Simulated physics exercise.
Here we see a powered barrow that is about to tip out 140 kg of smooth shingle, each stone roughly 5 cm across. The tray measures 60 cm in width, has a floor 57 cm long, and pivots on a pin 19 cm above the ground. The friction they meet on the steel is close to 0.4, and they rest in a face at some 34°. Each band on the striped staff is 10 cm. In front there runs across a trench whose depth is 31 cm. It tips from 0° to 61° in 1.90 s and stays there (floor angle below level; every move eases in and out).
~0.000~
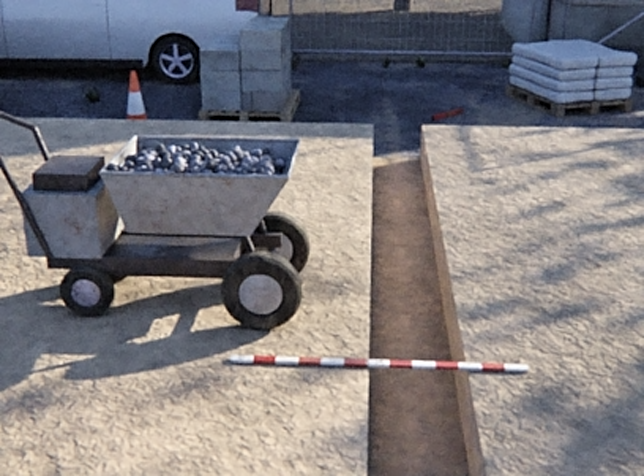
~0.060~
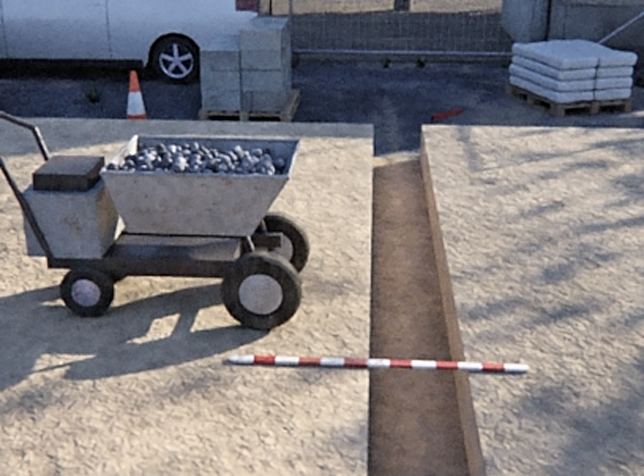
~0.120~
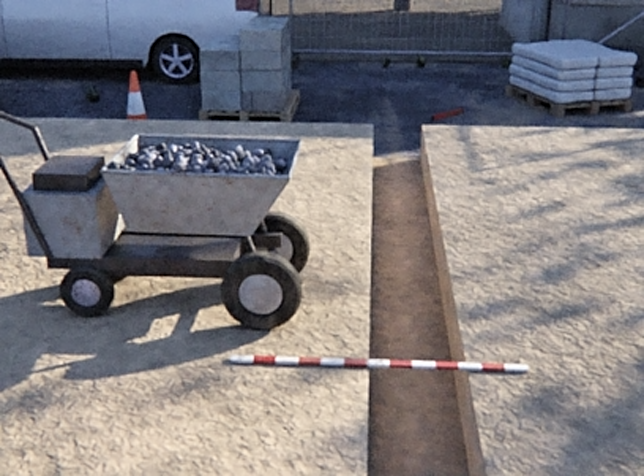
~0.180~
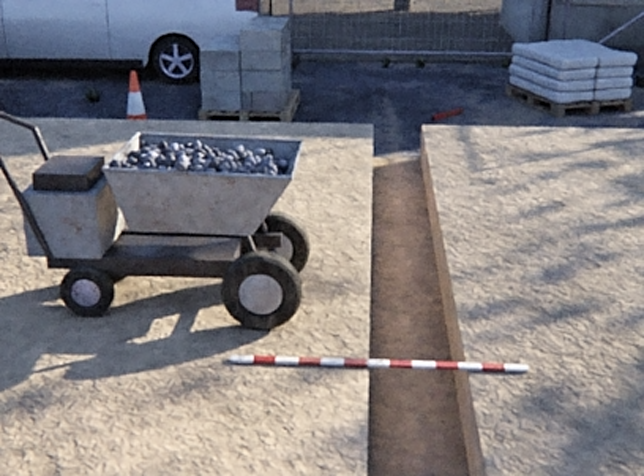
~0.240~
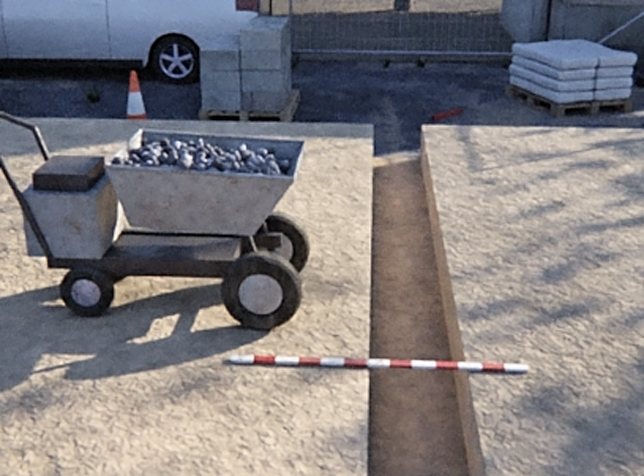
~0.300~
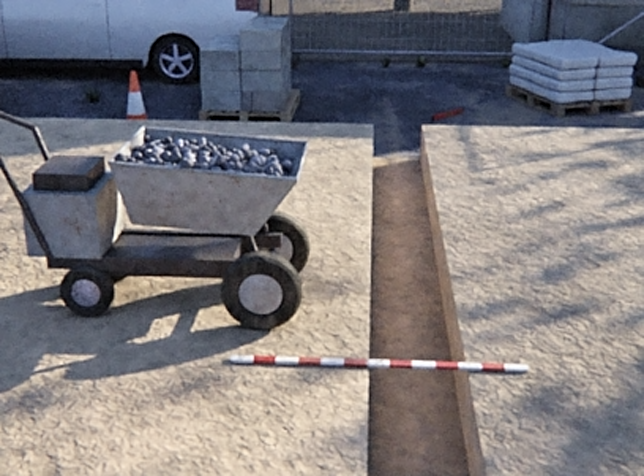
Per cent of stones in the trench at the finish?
About 73 %.
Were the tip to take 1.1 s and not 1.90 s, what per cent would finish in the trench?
It would come to roughly 60 per cent.
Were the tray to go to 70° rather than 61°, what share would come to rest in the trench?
Then roughly 95 percent.
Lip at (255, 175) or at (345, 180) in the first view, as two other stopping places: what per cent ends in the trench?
Near 75 and near 30 percent.
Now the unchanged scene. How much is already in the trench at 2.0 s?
I'd put it near 30 per cent.
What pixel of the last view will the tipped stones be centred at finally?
Near (416, 349).
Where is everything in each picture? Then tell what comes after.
In the first frame, the tray is at 0°, its lip at (288, 178); the top of the load is at (185, 155).
In the second frame, lip at (289, 178), floor tilted 0°, highest stones at (185, 154); the stones move at 0.1 m/s on average.
In the third frame, the tray is at 1°, its lip at (290, 178); the top of the load is at (186, 154); the stones move at 0.1 m/s on average.
In the fourth frame, lip at (292, 179), floor tilted 2°, highest stones at (188, 153); the stones move at 0.2 m/s on average.
In the fifth frame, the tray is at 3°, its lip at (294, 179); the top of the load is at (187, 150); the stones move at 0.2 m/s on average.
In the sixth frame, lip at (298, 180), floor tilted 4°, highest stones at (166, 148); the stones move at 0.3 m/s on average.
After 1.4 s the floor is at 51°; 100 % in the tray; the foremost stones are at (389, 232).
After 2.0 s the floor is at 61°; 68 % in the tray, 31 % in the trench; the foremost stones are at (462, 307).
After 2.3 s the floor is at 61°; 50 % in the tray, 47 % in the trench, 3 % past the trench; the foremost stones are at (523, 300).
After 4.3 s the floor is at 61°; 24 % in the tray, 73 % in the trench, 3 % past the trench; the foremost stones are at (563, 294).
